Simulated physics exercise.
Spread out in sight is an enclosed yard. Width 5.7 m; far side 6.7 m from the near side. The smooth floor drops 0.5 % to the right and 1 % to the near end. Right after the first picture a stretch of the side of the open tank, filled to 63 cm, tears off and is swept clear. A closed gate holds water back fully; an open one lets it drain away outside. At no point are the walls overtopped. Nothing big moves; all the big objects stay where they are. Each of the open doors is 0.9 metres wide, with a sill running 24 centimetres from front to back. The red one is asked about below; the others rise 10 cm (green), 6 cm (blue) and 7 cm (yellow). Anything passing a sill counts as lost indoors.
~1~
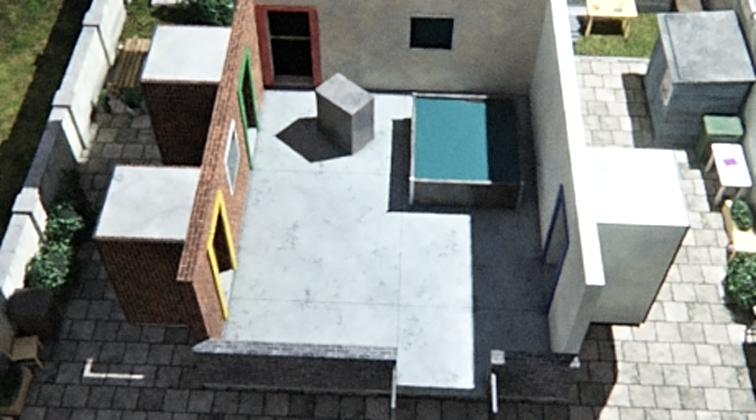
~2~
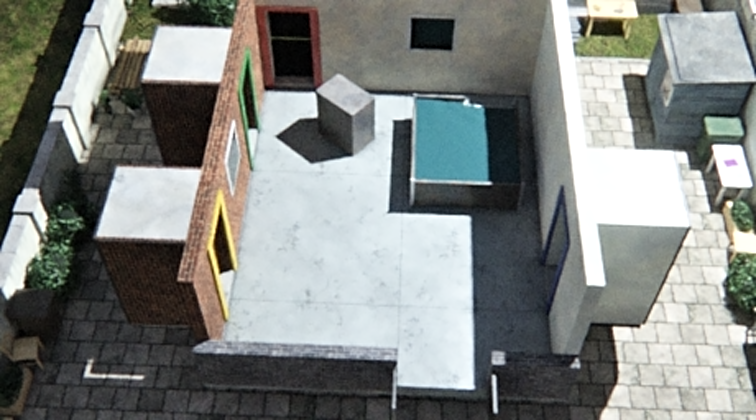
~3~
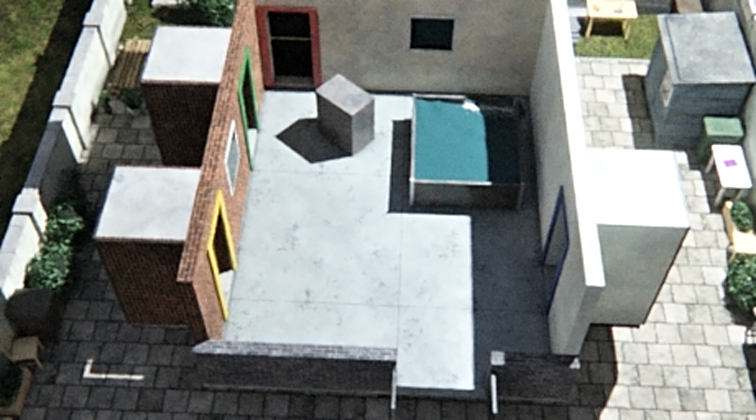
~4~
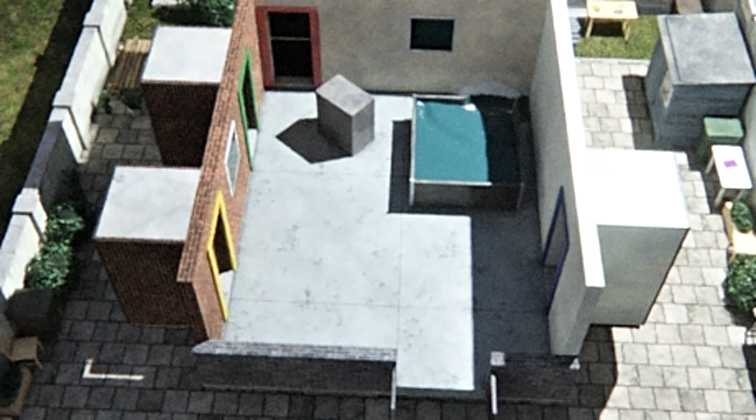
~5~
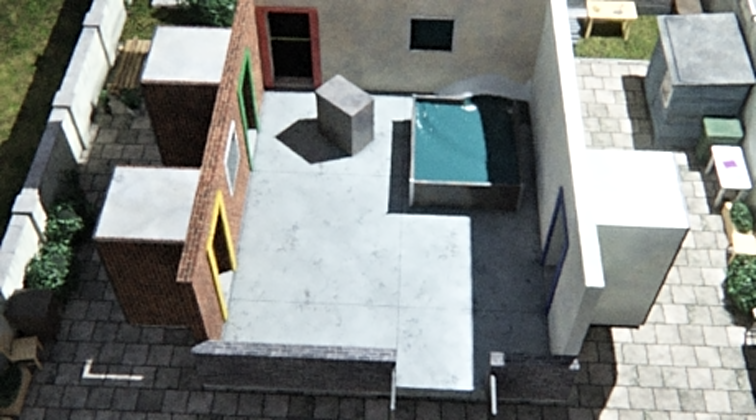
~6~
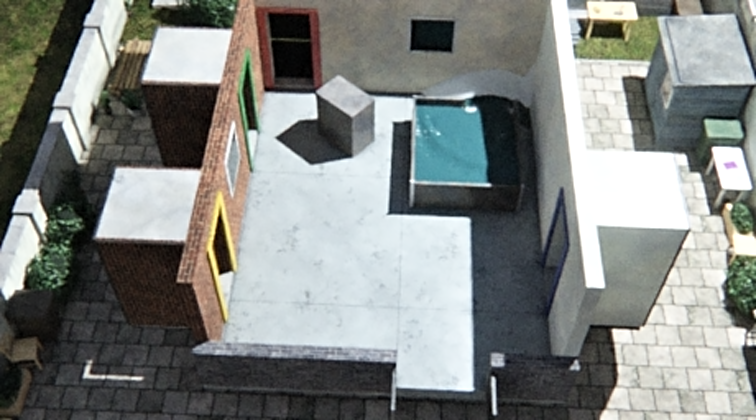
We see a walled yard with coloured doors, a grey block and an open tank of blue-green water, still at first; then the tank's far side gives way and water pours out behind it, spreading toward the back wall.
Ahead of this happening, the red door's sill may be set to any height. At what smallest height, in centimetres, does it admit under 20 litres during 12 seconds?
At about 18 centimetres.
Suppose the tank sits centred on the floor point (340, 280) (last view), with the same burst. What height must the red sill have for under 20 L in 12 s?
At least some 10.0 centimetres tall.
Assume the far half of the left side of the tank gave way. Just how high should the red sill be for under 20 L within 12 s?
You'd want it roughly 19 centimetres tall.
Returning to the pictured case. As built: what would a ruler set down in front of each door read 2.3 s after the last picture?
In cm: Green 4, blue 6, yellow 0, red 14.
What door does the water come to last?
It's the yellow door.
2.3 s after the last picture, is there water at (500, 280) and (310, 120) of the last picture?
Note: Point one reached; point two reached.
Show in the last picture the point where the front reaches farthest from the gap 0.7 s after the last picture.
Around pixel (341, 91).
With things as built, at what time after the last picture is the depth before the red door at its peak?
Roughly at 3.5 s.
Then, 0.7 s after the last picture water covers 15 % of the floor, deepest (62 cm) near (525, 98); it has not reached the red door.
Then, 2.3 s after the last picture water covers 35 % of the floor, deepest (38 cm) near (266, 88); 14 cm at the red door, 2 litres in over its 8 cm sill.
Then, 11.3 s after the last picture water covers 95 % of the floor, deepest (13 cm) near (526, 116); 7 cm at the red door, 112 litres in over its 8 cm sill.
At the red door as built, the water peaked near 18 cm, 3.3 s after the last picture.
Run again over the same 12 s with other heights there, 28 litres in over 16 cm, 10 litres over 22 cm. The limit of 20 litres is kept from about 18 cm up.
